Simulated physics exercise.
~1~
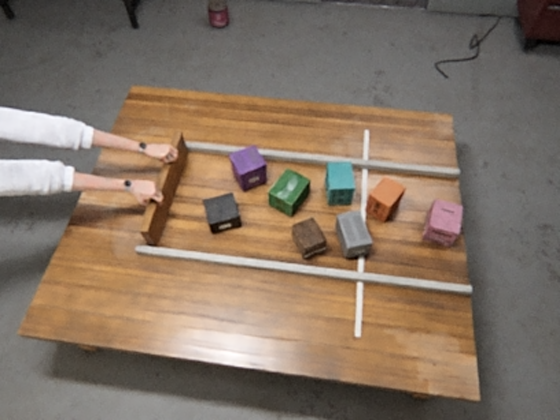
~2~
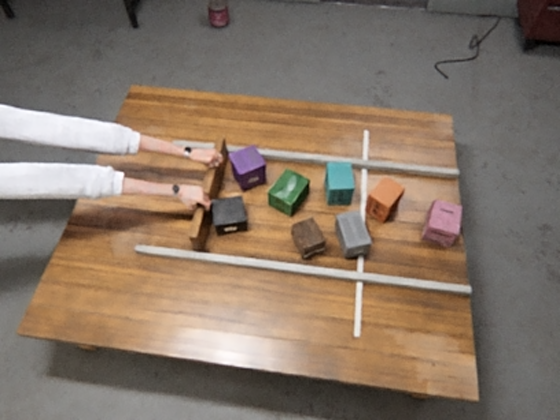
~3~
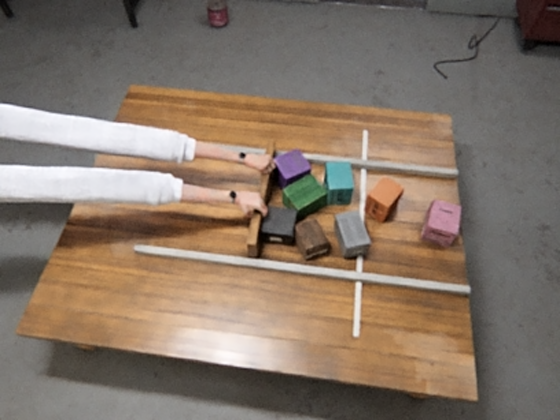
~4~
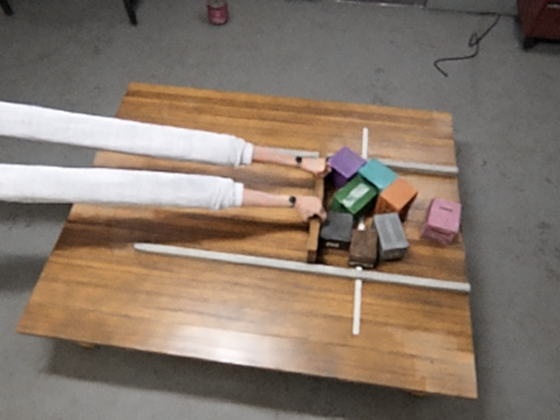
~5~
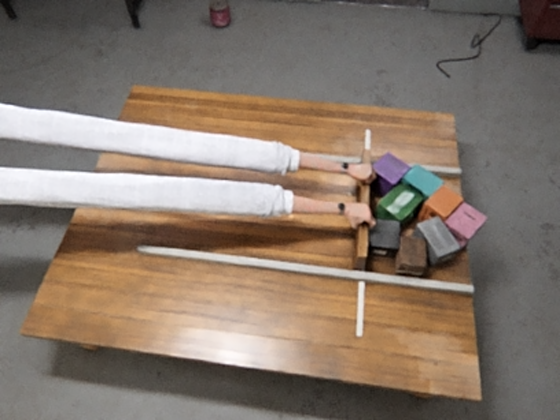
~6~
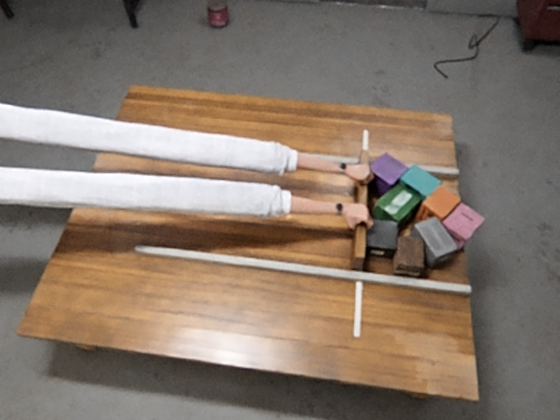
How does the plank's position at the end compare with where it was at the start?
The plank started near the left ends of the battens, to the left of all the boxes. By the end it was well to the right, at the strip of tape, with the boxes bunched up against it.
